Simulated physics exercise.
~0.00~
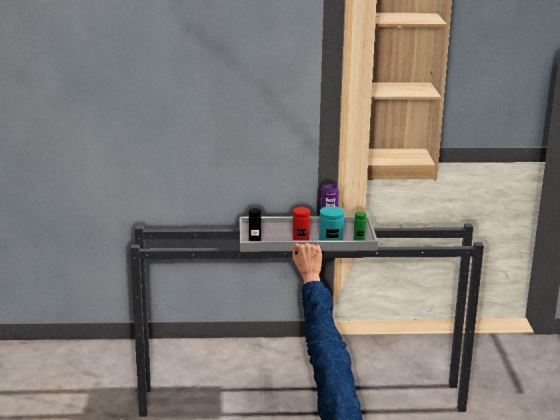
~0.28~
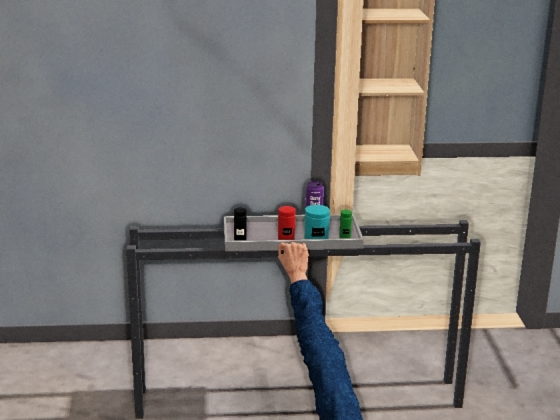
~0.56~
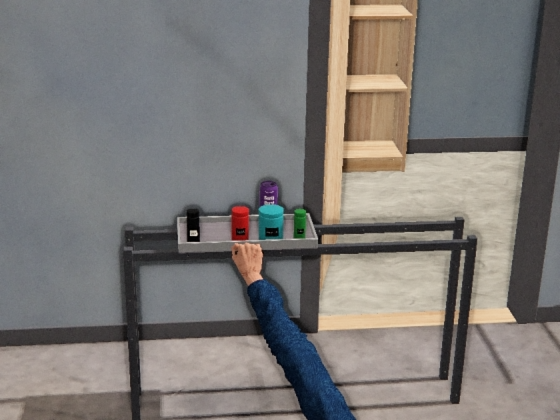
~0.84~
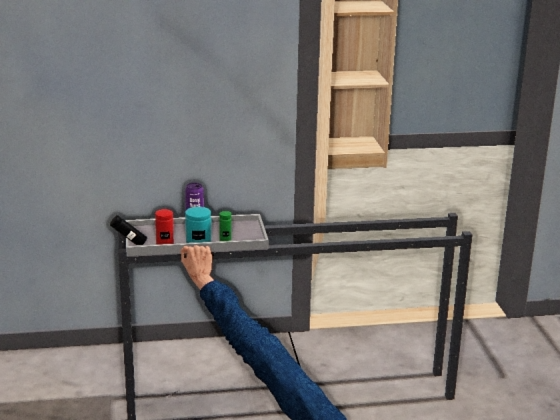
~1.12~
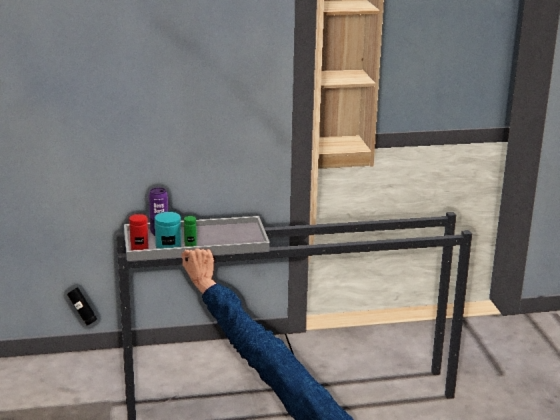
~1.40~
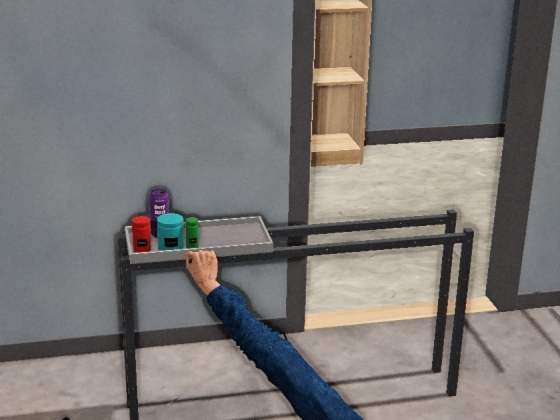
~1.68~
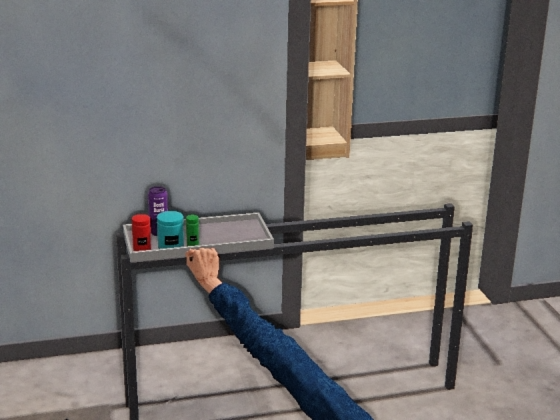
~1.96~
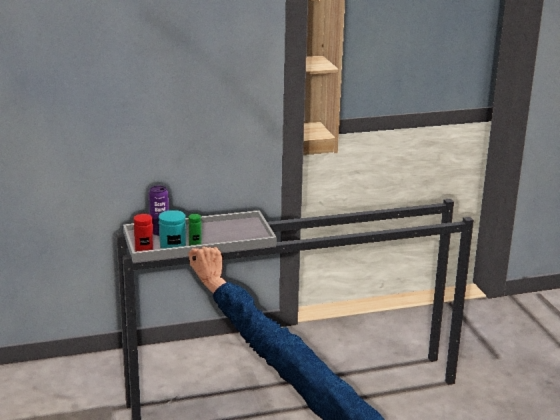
A shallow tray holding five containers was pushed left along a dark frame by a hand until it stopped at the end, where the black one tipped and tumbled over the edge, while the red, turquoise, green and purple ones slid left but stayed upright aboard.
